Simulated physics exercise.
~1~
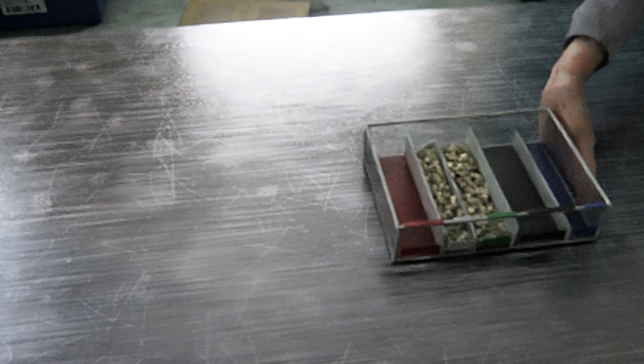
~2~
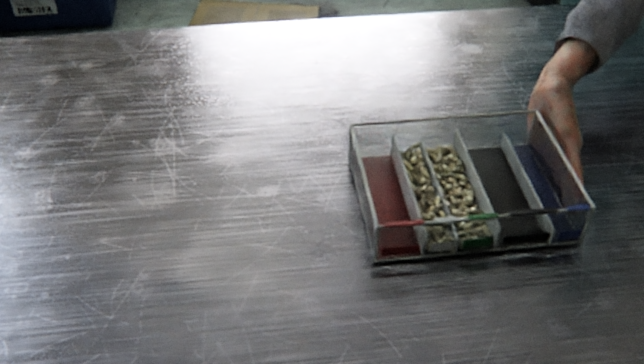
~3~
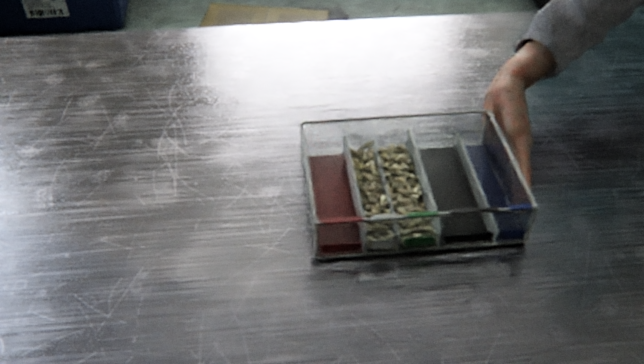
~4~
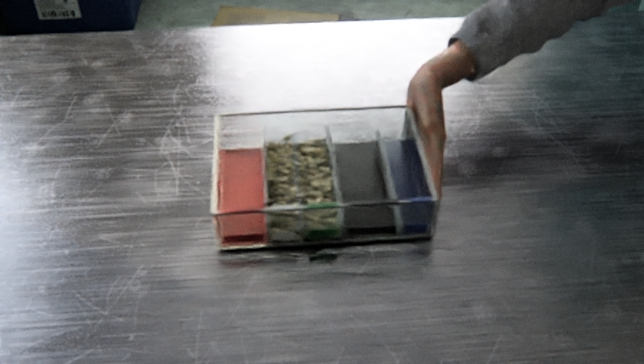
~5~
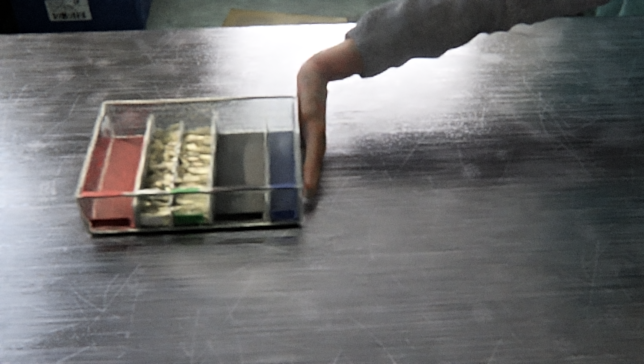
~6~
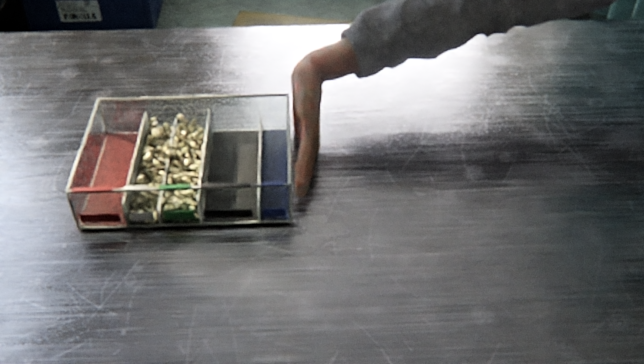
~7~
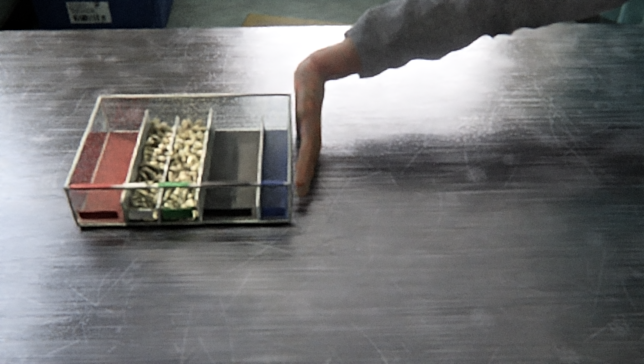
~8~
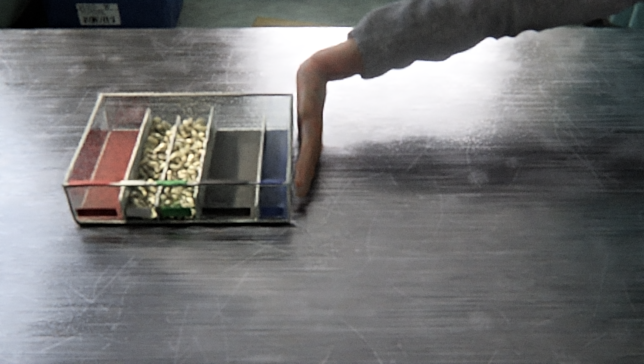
At the start, a clear divided tray sits on the right of a scratched metal table, with a hand in a grey sleeve against its right side. Its compartments show red, grey and blue bottoms, and small pale bean-like pieces fill the middle ones. The hand pushes the tray left, slowly at first and then faster across the middle of the table. It slows near the left side, shifts slightly farther, and stops. At the end, the tray rests still with the hand beside it, and the pieces remain in the middle compartments.
